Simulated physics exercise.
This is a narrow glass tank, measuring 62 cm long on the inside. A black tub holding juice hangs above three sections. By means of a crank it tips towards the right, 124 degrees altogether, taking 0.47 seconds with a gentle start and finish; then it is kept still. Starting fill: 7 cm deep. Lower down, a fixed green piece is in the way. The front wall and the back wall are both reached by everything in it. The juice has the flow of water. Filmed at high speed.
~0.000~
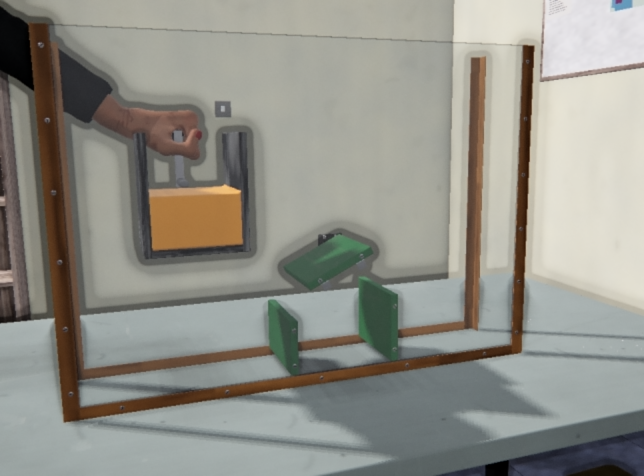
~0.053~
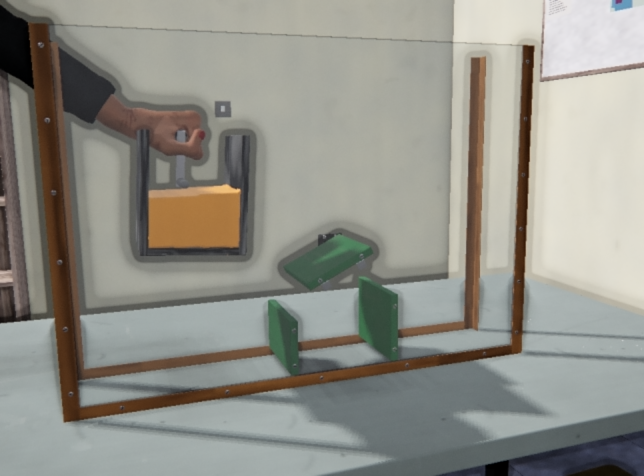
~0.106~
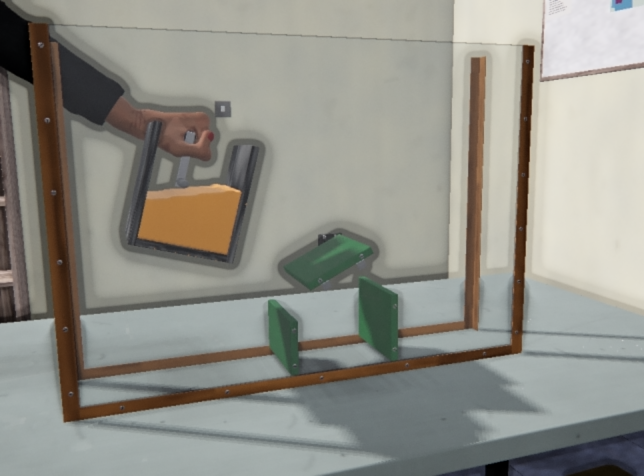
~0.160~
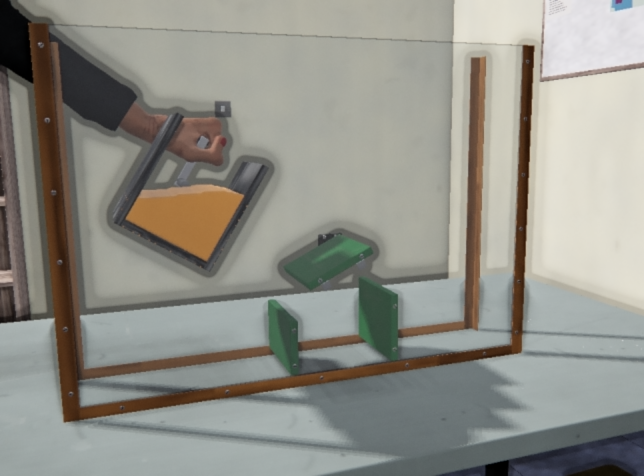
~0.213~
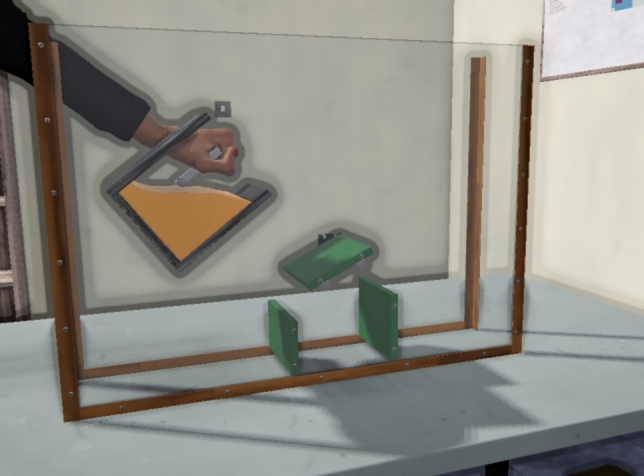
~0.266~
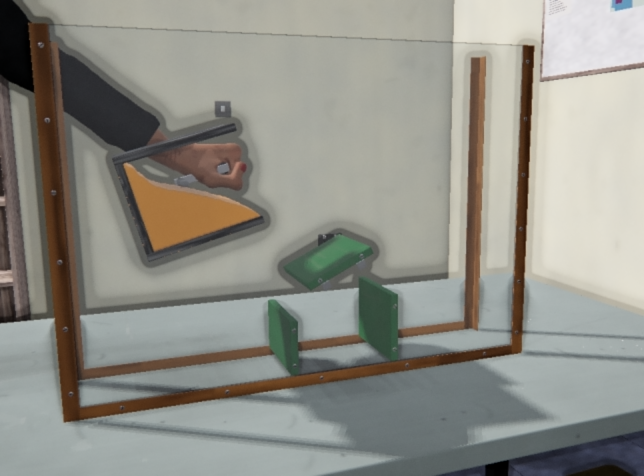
A dark-edged tub of orange juice hangs in the left of a narrow, brown-framed glass tank, seen from the front and slightly above on a pale blue-grey table. Two green dividers stand below, with a tilted green slab above them. A dark-sleeved arm reaches in from the left, its hand at the tub, which turns steadily clockwise as the juice shifts into a rightward slope; the camera stays still.
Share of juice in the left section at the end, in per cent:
95 per cent.
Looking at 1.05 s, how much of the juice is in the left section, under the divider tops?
Share: Around 94 %.
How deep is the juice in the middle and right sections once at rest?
Around 0.5 cm in the first and around 0.0 cm in the second.
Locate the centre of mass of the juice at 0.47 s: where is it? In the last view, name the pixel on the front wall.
Around (230, 268).
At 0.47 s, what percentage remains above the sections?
Share: Around 70 per cent.
After 0.47 s 71 per cent has yet to come down; below, left 26, middle 3, right 0.
After 0.72 s 20 per cent has yet to come down; below, left 75, middle 5, right 0.
After 1.05 s 0 per cent has yet to come down; below, left 95, middle 5, right 0.
In the end the left section holds 94, the middle 6 and the right 0 per cent.
